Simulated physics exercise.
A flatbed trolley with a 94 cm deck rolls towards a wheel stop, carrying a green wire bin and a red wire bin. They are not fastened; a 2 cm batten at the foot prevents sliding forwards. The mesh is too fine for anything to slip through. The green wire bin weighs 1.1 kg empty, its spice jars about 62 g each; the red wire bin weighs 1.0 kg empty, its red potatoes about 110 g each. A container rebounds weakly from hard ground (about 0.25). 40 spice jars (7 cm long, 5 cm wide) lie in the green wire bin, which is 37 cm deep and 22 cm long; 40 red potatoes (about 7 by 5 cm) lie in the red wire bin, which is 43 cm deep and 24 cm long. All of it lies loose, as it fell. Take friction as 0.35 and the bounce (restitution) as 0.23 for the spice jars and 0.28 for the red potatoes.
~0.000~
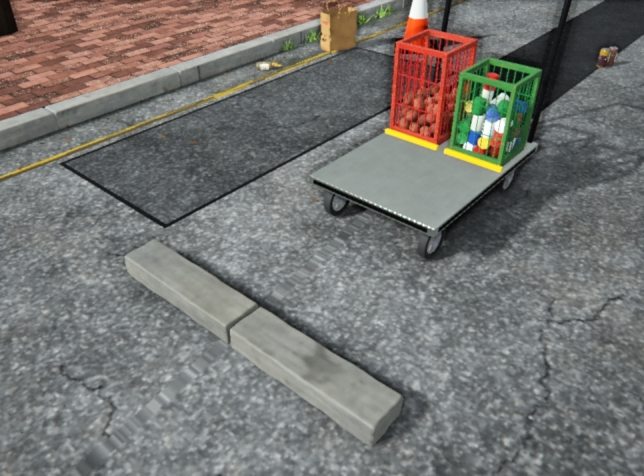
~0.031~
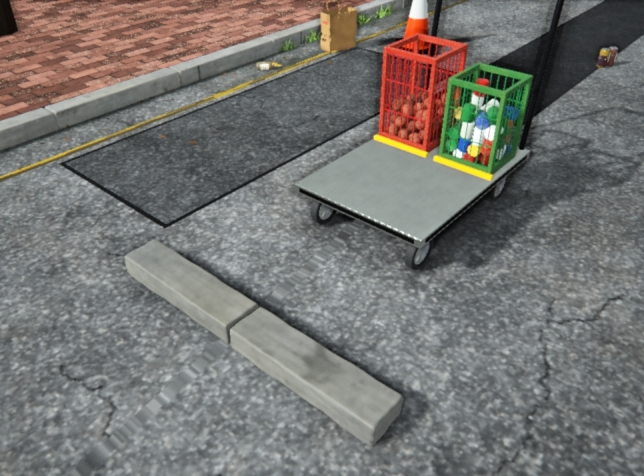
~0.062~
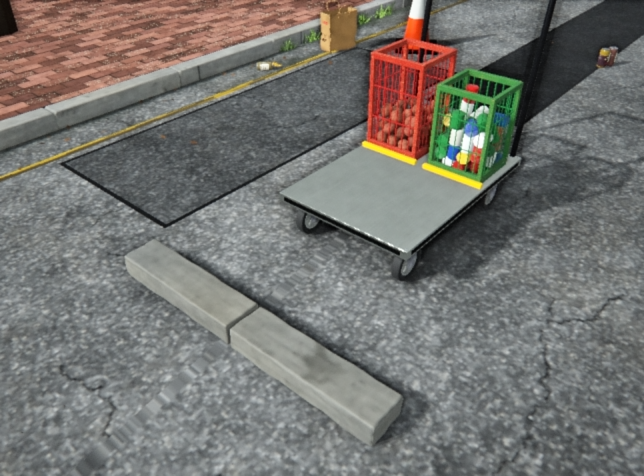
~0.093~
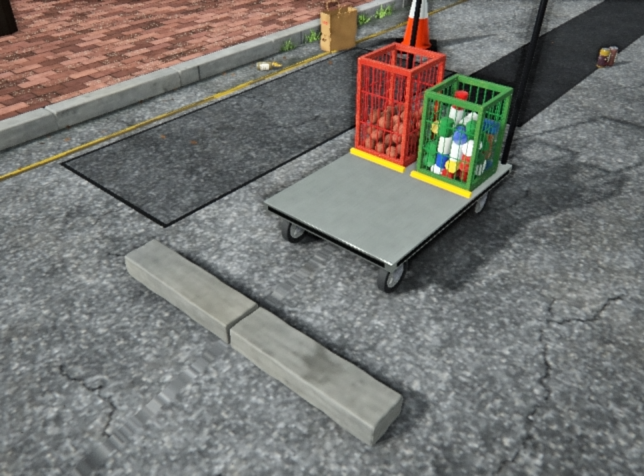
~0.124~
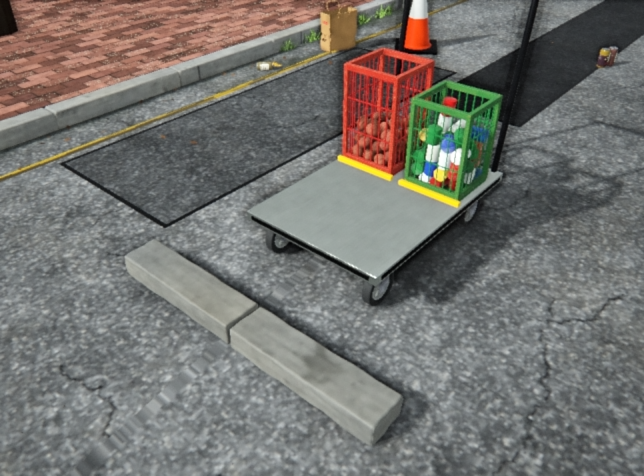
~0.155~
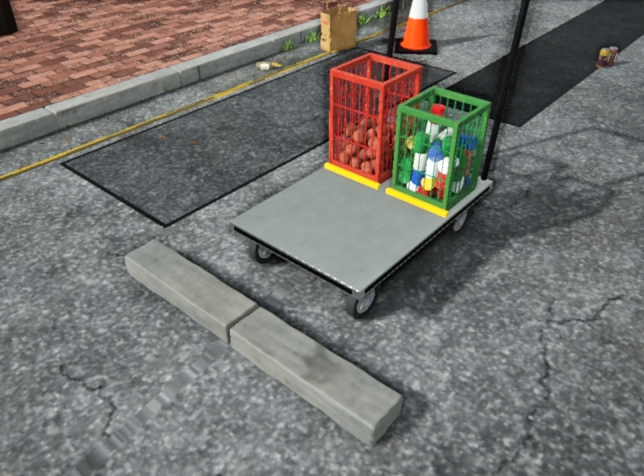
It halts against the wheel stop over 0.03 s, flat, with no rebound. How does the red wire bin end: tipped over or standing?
It topples.
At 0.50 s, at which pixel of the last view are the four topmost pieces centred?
Around (307, 157).
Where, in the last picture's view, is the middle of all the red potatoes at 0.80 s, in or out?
At about (295, 196).
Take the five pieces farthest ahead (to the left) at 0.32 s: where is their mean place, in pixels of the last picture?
Around (373, 176).
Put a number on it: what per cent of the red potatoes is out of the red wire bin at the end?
About 30 per cent.
After 0.21 s, it starts to lose speed.
After 0.32 s, the green wire bin leans 42° with 0 of 40 out and the red wire bin leans 30° with 0 of 40 out.
After 0.50 s, the green wire bin is down with 3 of 40 out and the red wire bin is down with 1 of 40 out.
After 0.80 s, the green wire bin is down with 16 of 40 out and the red wire bin is down with 6 of 40 out.
Outcome (at 1.43 s), the green wire bin is down with 17 of 40 out and the red wire bin is down with 13 of 40 out. Greatest lean of the red wire bin, 93°.
